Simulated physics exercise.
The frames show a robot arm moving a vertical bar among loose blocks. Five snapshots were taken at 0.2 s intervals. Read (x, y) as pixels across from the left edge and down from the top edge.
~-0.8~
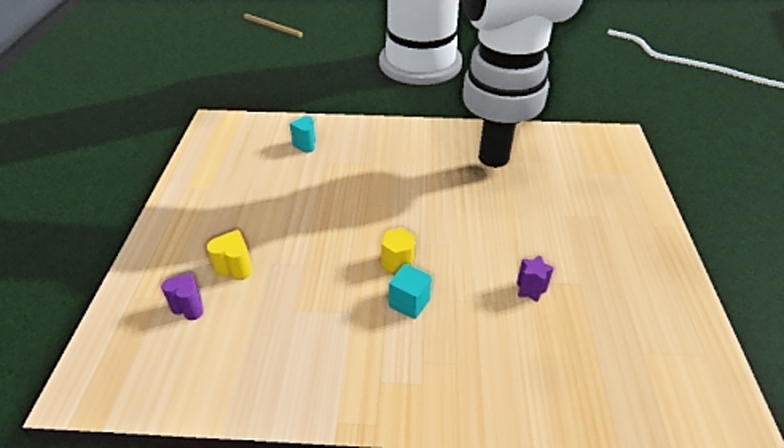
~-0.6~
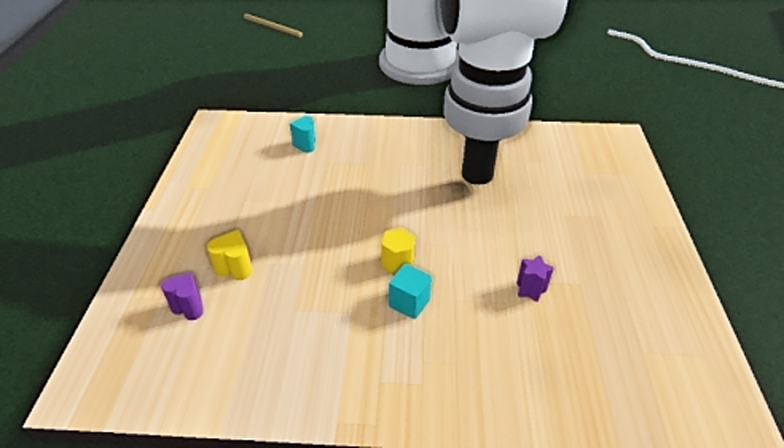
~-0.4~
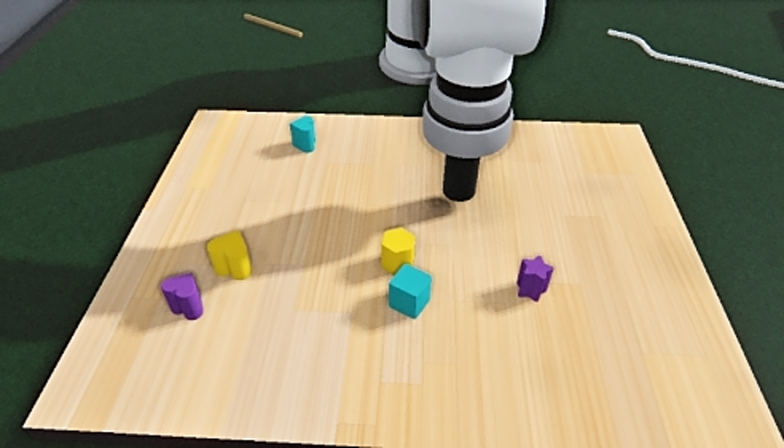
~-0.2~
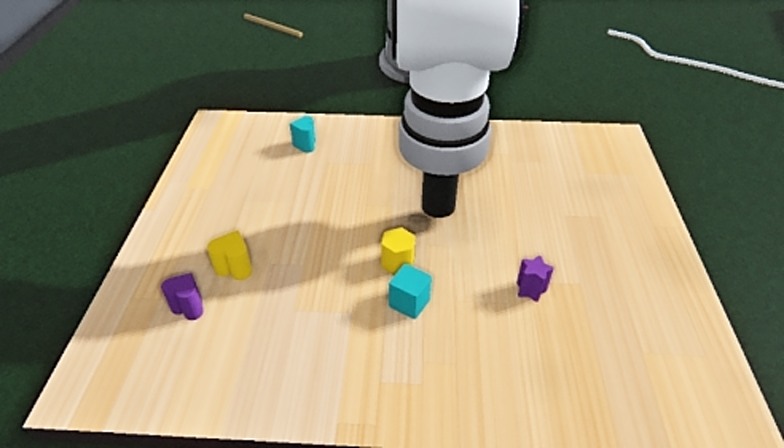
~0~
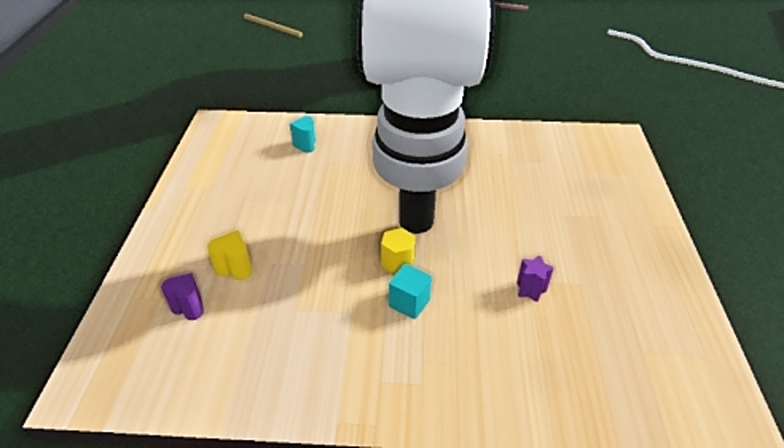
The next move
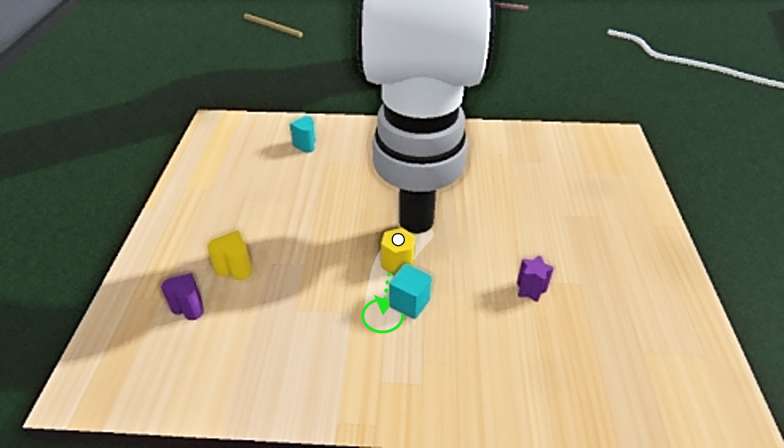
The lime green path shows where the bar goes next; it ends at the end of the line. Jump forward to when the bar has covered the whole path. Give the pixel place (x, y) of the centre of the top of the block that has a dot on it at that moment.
In the picture, it is at (380, 324).
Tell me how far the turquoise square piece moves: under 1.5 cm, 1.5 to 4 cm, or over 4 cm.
It goes 1.5 to 4 cm.
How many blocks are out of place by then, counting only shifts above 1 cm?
The count will be 2.
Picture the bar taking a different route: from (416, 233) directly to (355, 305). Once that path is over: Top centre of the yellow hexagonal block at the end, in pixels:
In the picture, that point is around (365, 312).
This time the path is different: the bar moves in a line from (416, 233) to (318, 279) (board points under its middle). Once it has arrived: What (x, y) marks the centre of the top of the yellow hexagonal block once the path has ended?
I'd place it at (384, 253), taking the centre of its top.
Drawn move, from (416, 233) through (391, 269) to (383, 315); the dot is on the yellow hexagonal block.
The first path, step by step. One third of the way, bar (397, 244); yellow hexagonal block (391, 257), turned 25° anticlockwise.
Two thirds of the way, bar (387, 273); yellow hexagonal block (386, 289), turned 40° anticlockwise; turquoise square piece (422, 292), turned 15° anticlockwise.
At the end, bar (383, 304); yellow hexagonal block (380, 324), turned 40° anticlockwise; turquoise square piece (423, 293), turned 20° anticlockwise.
